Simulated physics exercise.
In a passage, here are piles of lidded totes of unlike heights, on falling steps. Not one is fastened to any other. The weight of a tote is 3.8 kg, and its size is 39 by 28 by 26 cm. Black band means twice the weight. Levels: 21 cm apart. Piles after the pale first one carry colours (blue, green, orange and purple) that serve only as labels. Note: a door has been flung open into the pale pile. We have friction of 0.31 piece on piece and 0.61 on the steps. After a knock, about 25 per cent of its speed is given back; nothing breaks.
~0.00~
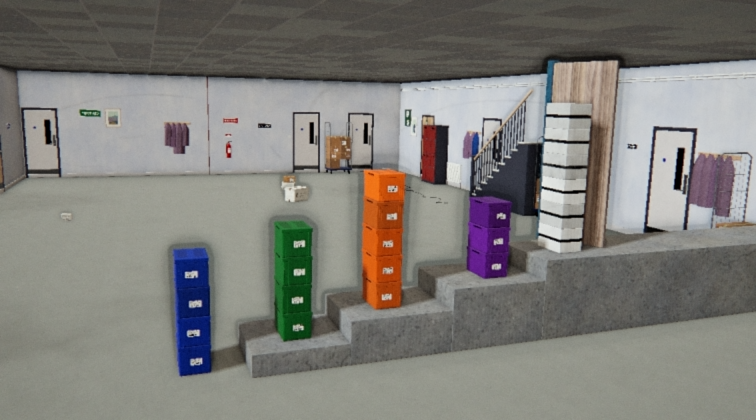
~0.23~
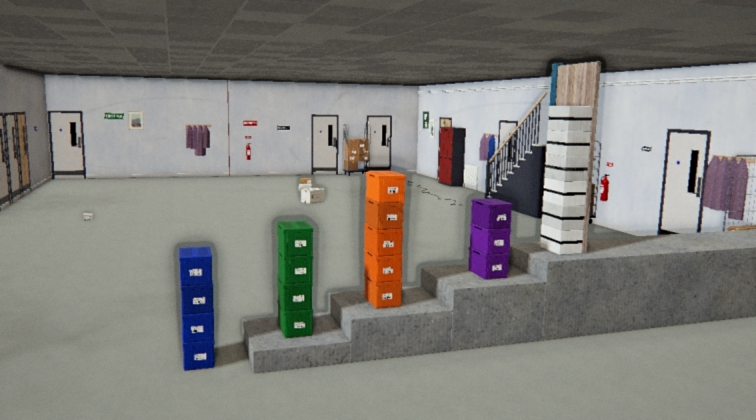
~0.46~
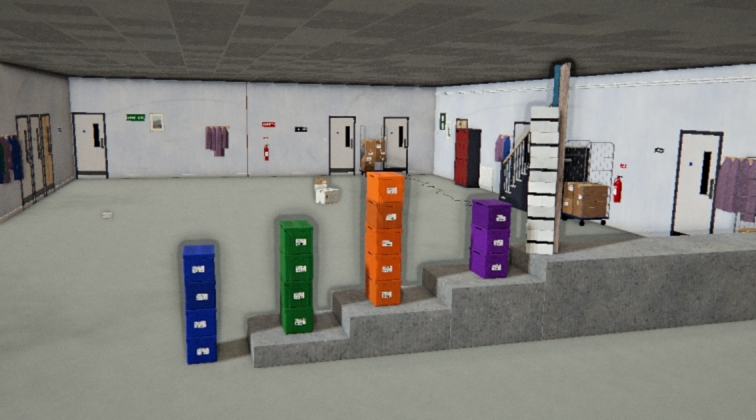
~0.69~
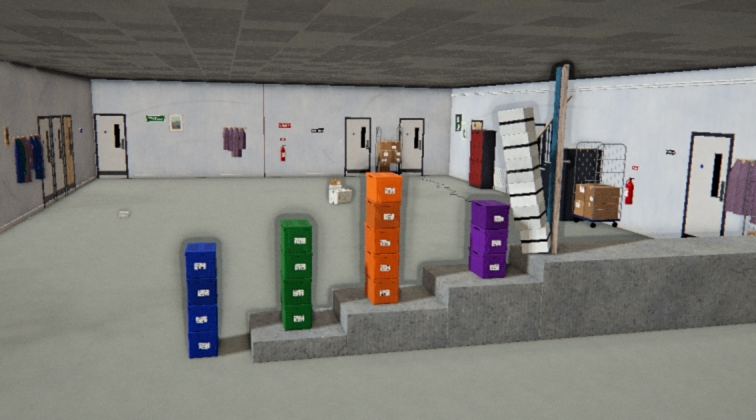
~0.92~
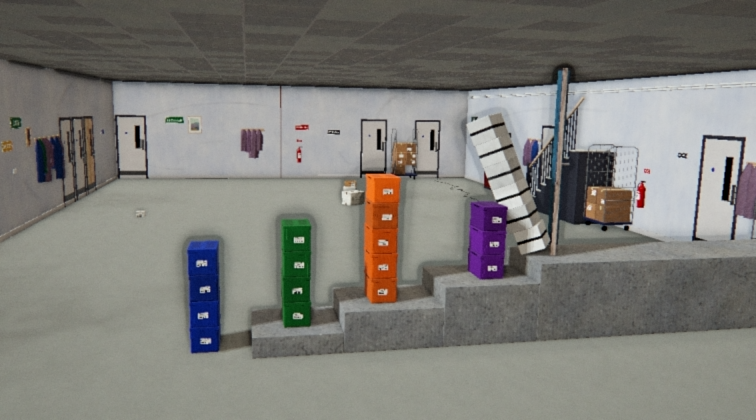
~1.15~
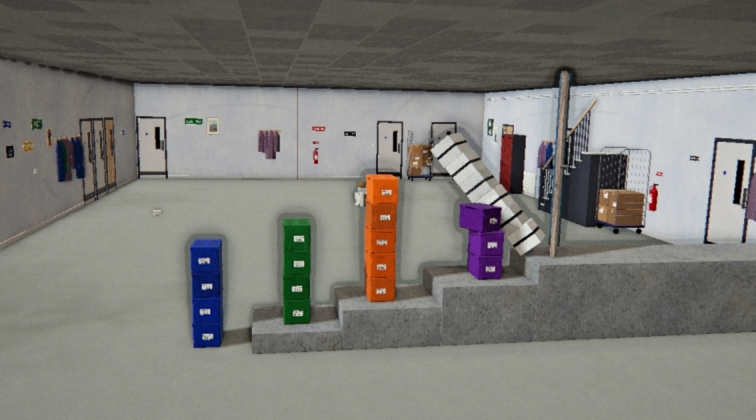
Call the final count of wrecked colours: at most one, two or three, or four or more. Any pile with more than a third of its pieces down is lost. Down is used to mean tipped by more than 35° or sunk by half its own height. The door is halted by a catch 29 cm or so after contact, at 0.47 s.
Final count: At most one.
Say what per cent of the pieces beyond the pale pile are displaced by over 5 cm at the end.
5 percent.
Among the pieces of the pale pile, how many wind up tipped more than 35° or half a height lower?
Exactly 6 pale pieces do.
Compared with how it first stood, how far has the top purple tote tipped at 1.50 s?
Its tilt comes to about 0° at that moment.
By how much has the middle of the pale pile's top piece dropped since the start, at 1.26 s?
50 cm lower.
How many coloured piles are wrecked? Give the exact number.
Tally: 0.
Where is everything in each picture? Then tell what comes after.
In the first picture (places mark the middle of the side facing us; the camera moves round a little), door edge (616, 100) 23° before square; top green tote (297, 243); top purple tote (500, 216); the rest undisturbed.
The second picture shows door edge (596, 102) 3° past square; top orange tote (392, 189).
The third picture shows door edge (566, 103) 29° past square; top orange tote (391, 190).
The fourth picture shows door edge (564, 105) 29° past square, top of the pale pile leaning 10°; top orange tote (389, 190); the rest undisturbed.
The fifth picture shows door edge (563, 107) 29° past square, top of the pale pile leaning 22°; top green tote (297, 239); the rest undisturbed.
The sixth picture shows door edge (562, 110) 29° past square, top of the pale pile leaning 41°; top purple tote (492, 220) shifted 8 cm; top green tote (297, 238); one has shifted.
After 1.26 s, 6 of the pale pile down; none of the 16 other totes down, 2 disturbed; top purple tote shifted 11 cm.
After 1.50 s, 6 of the pale pile down; none of the 16 other totes down, 2 disturbed; top purple tote shifted 13 cm.
At rest (3.0 s), 6 of the pale pile down; none of the 16 other totes down, 2 disturbed; top purple tote shifted 13 cm; top orange tote unmoved. No coloured pile is wrecked. As the last picture would show them, middles, top purple tote near (476, 218), top orange tote near (382, 189).
